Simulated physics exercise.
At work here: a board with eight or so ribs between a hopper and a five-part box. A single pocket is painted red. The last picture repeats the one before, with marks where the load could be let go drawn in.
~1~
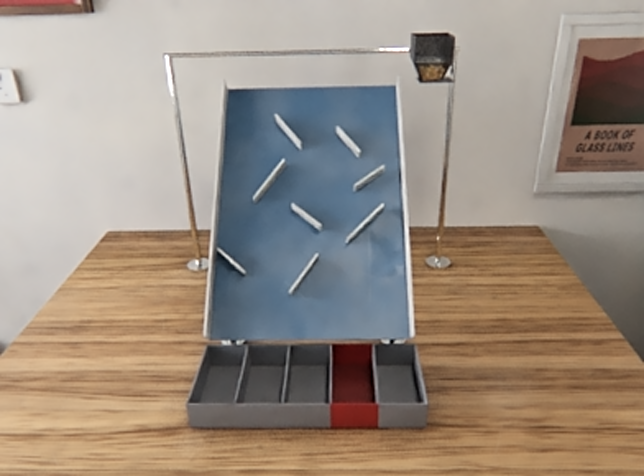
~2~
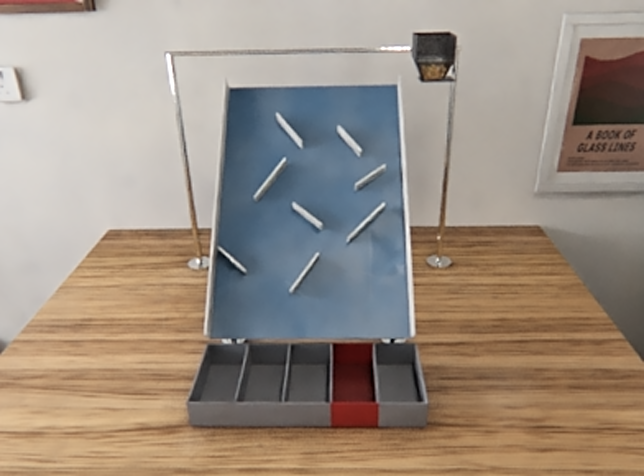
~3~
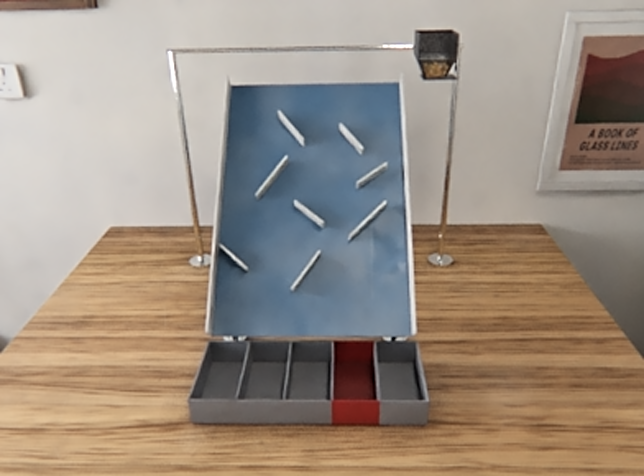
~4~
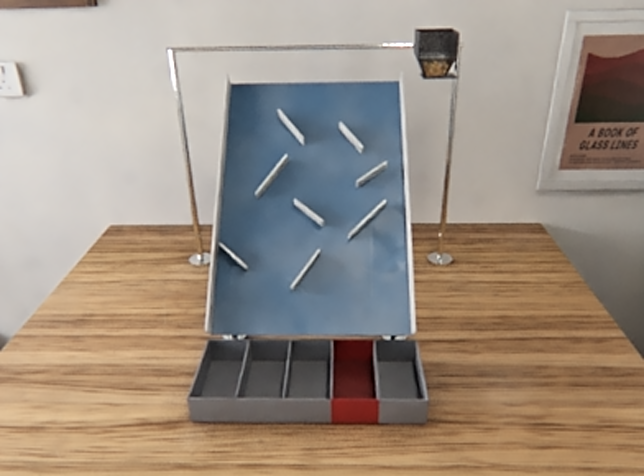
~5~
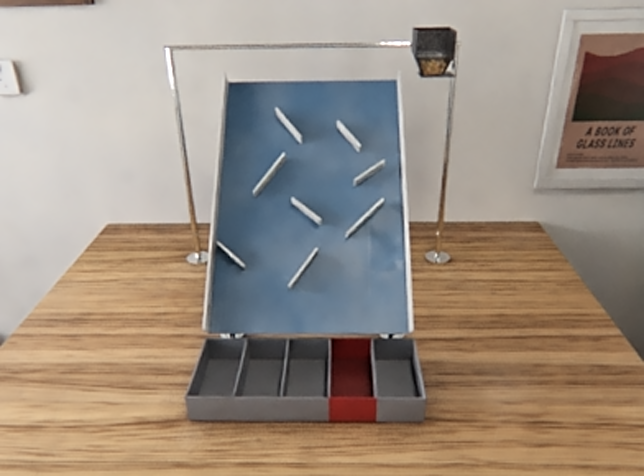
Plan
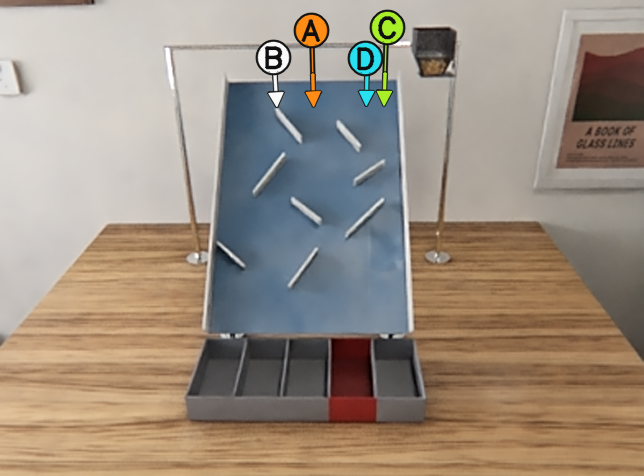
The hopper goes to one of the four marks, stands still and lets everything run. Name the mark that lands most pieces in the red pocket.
A is best.
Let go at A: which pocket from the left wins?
It is the fourth one.
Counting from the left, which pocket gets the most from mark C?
The fifth from the left.
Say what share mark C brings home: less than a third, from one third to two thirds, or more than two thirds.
It is less than a third.
On the marked copy, mark A meets the board at (313, 101); mark B meets the board at (276, 101); mark C meets the board at (384, 100); mark D meets the board at (366, 100).
For mark A, the bulk in the red pocket, close to a quarter in other pockets.
For mark B, close to a quarter in the red pocket, the bulk in other pockets, only a few outside the box.
For mark C, close to a quarter in the red pocket, the bulk in other pockets, only a few outside the box.
For mark D, close to a third in the red pocket, close to half in other pockets, a small share outside the box.
